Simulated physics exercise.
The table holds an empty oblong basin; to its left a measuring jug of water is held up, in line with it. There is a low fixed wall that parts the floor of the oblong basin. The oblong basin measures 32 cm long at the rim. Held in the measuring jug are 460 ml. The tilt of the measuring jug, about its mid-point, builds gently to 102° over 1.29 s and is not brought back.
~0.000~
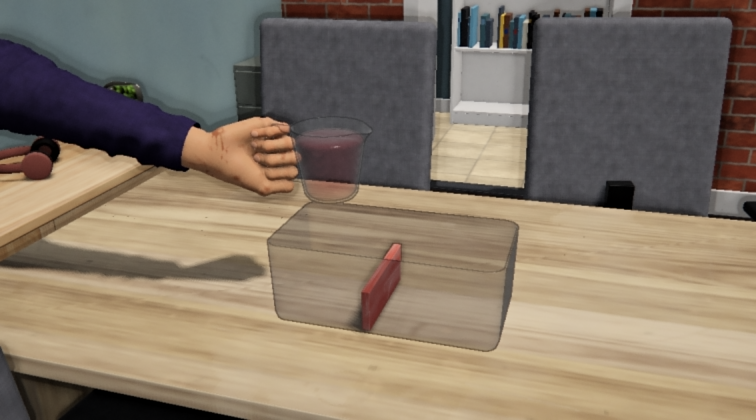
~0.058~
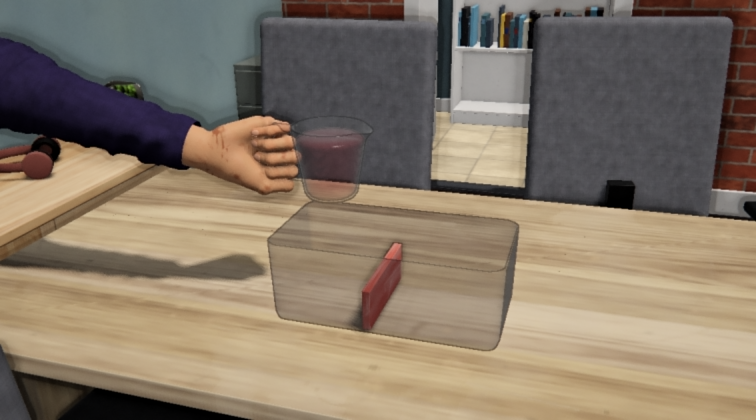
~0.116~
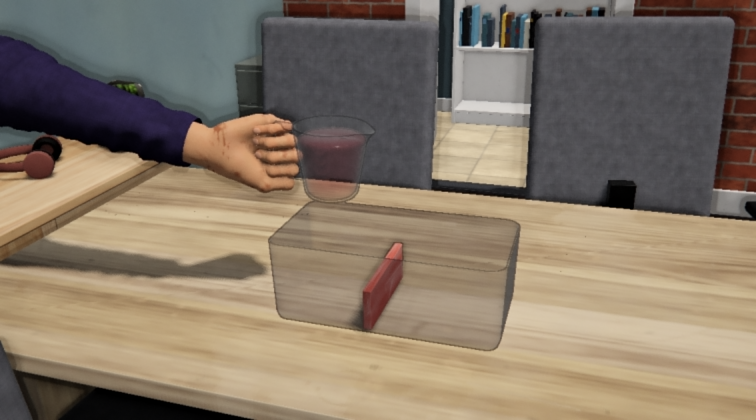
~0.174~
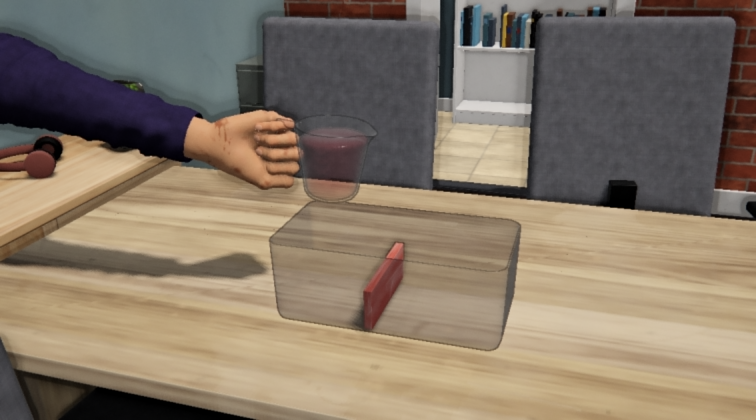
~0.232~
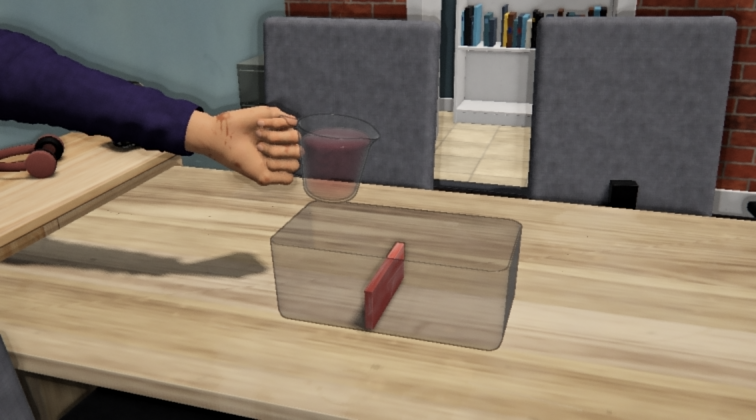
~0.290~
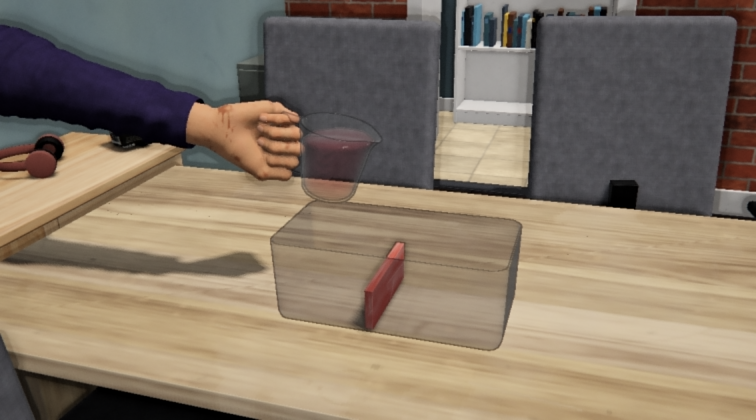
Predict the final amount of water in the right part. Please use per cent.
The right part ends with roughly 97 per cent.
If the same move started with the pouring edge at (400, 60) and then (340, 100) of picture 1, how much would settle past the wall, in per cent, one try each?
Try 1: Approx. 95 %; try 2: Approx. 70 %.
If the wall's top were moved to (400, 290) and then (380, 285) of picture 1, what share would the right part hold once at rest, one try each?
85 then 95 %.
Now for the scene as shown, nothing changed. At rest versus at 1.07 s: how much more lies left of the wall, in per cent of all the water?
It comes to near 2 per cent.
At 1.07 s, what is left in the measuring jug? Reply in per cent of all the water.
Near 16 percent, more or less.
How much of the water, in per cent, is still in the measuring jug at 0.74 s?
I reckon about 72 in a hundred is still held.
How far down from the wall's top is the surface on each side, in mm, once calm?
Near 60 mm for the left and near 44 mm for the right.
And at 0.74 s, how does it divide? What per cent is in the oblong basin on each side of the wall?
I'd say some 0 in a hundred on the left and 12 on the right.
Then, 0.74 s in, the tilt is 63° and 71 per cent is still to pour, 0 is left of the wall and 12 right of it.
Then, 1.07 s in, the tilt is 95° and 16 per cent is still to pour, 1 is left of the wall and 73 right of it.
Then, 1.41 s in, the tilt is 102° and 0 per cent is still to pour, 2 is left of the wall and 97 right of it.
Then, 1.79 s in, the tilt is 102° and 0 per cent is still to pour, 2 is left of the wall and 97 right of it.
Finally, 2 per cent lies left of the wall, 97 right of it and 0 outside.
